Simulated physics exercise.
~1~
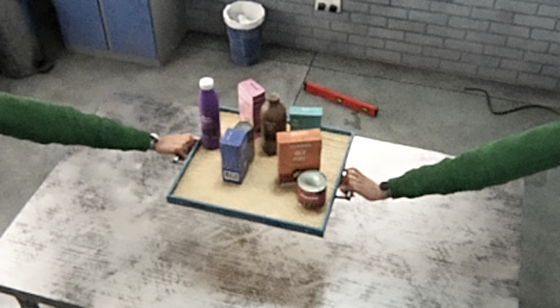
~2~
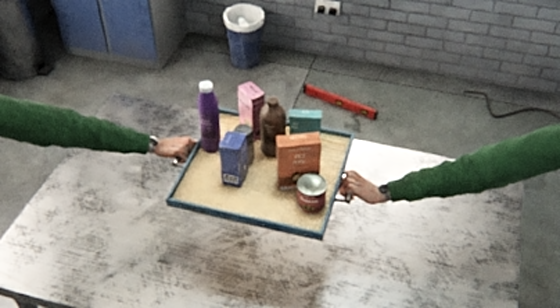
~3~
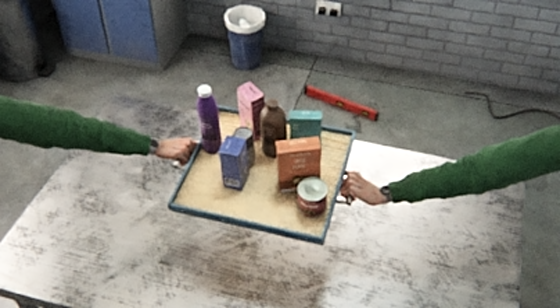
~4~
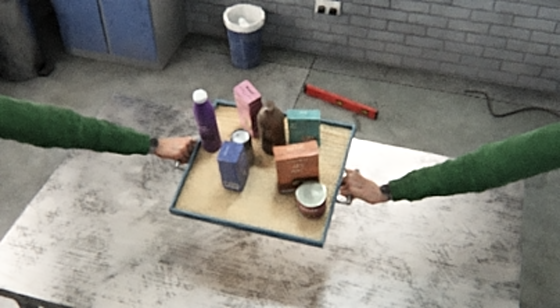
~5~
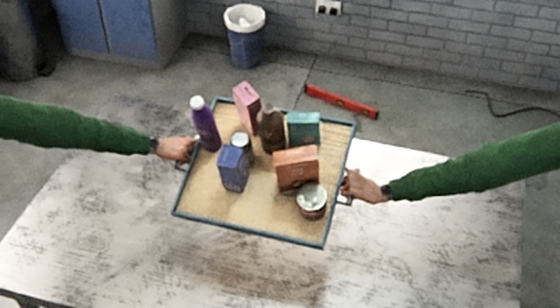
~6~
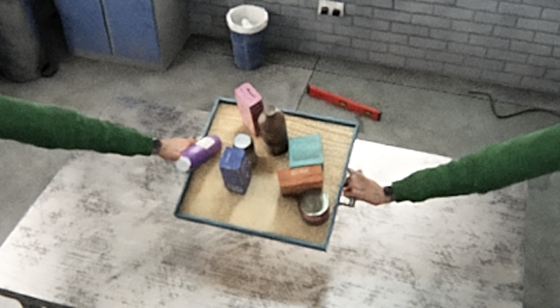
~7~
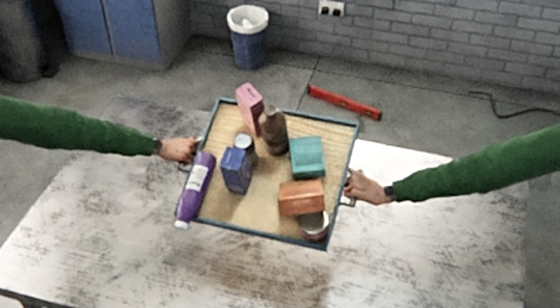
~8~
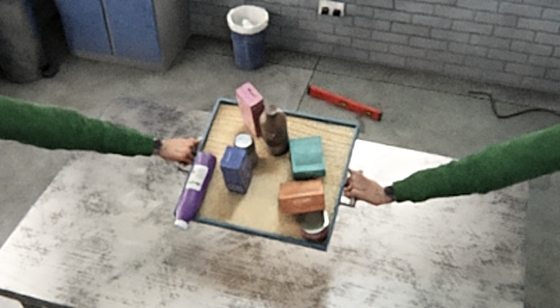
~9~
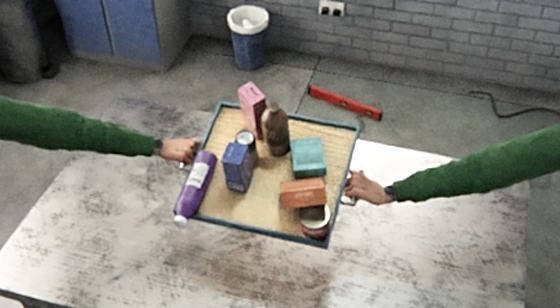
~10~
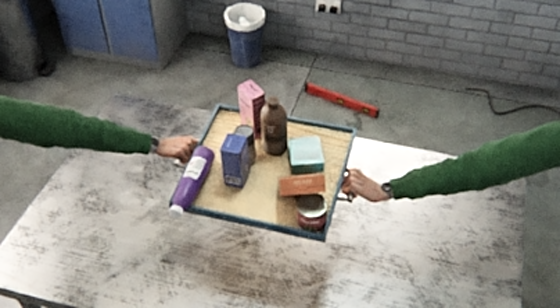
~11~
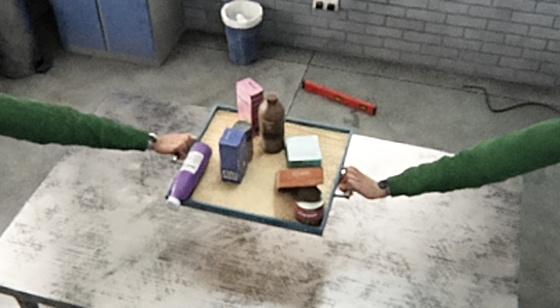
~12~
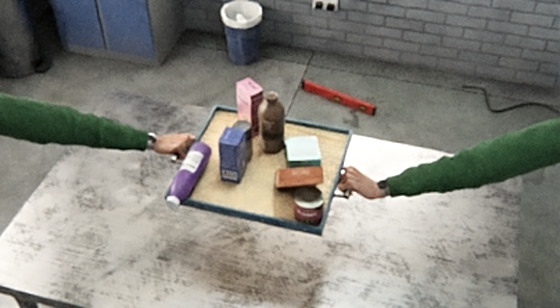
Above a worn table in a grey-brick room, two green-sleeved arms tipped a loaded tray towards the near side, toppling the purple bottle and turquoise packet and sliding the red tin nearer, then levelled it with the orange packet left leaning and the brown bottle upright.
